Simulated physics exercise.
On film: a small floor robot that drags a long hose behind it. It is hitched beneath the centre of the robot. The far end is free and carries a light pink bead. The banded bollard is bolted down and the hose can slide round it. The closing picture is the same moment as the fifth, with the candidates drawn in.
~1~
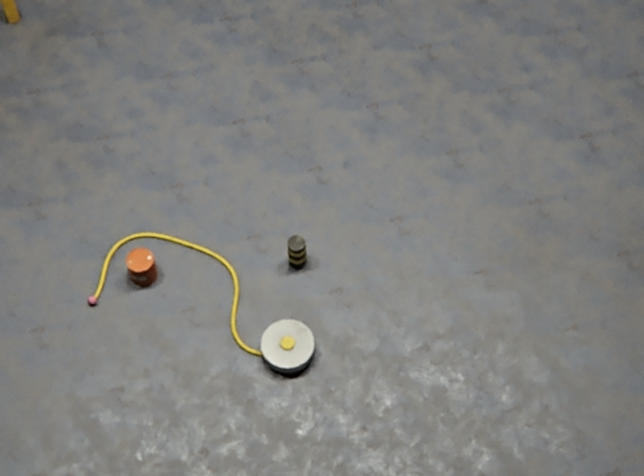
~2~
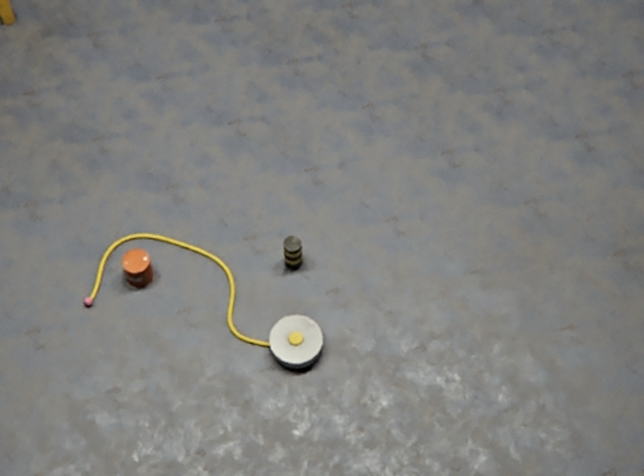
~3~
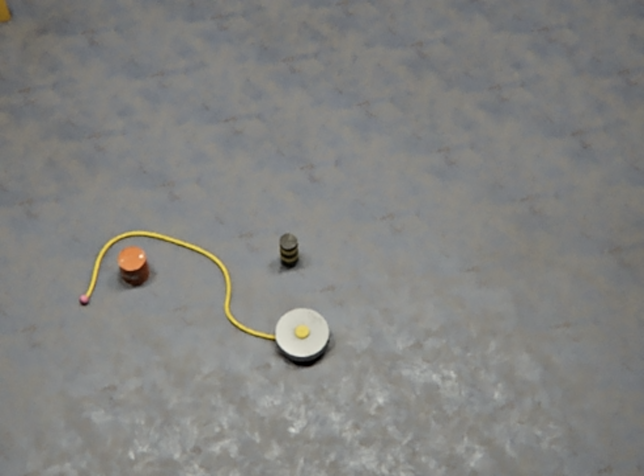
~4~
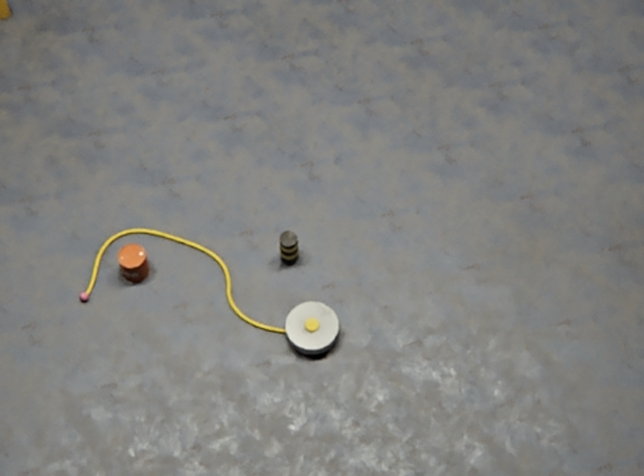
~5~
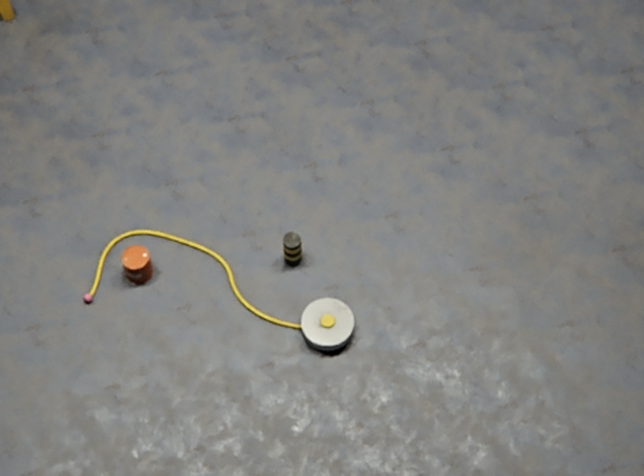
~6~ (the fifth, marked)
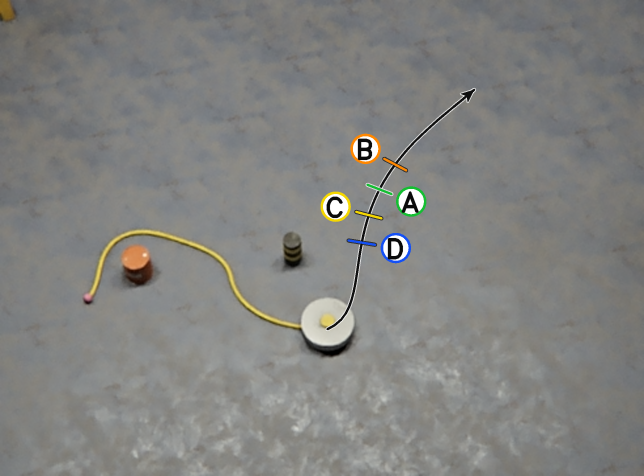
Round white robot with a yellow centre creeping right across a grey floor, its trailing yellow hose curving around an orange keg.
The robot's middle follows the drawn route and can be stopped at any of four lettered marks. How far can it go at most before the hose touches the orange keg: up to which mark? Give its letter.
At C, and not beyond.
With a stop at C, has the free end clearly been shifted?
By then, no.
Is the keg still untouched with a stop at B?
No.
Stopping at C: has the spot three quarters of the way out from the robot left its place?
By then, yes.
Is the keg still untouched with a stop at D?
For that mark, yes.
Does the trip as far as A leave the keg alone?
For that mark, no.
On the marked copy, A at (380, 189); B at (395, 165); C at (369, 215); D at (362, 243); the route from (328, 329) via (380, 188) to (474, 90).
Following C. Soon after the start, robot (354, 289), middle of the hose (200, 252), free end (88, 298).
Later, robot (361, 245), middle of the hose (201, 253), free end (88, 298).
In the end, robot (369, 211), middle of the hose (225, 256), free end (88, 298); only the bollard has been touched, if anything.
As for the rest, A brings the hose against the keg; B brings the hose against the keg; D is safe but short.
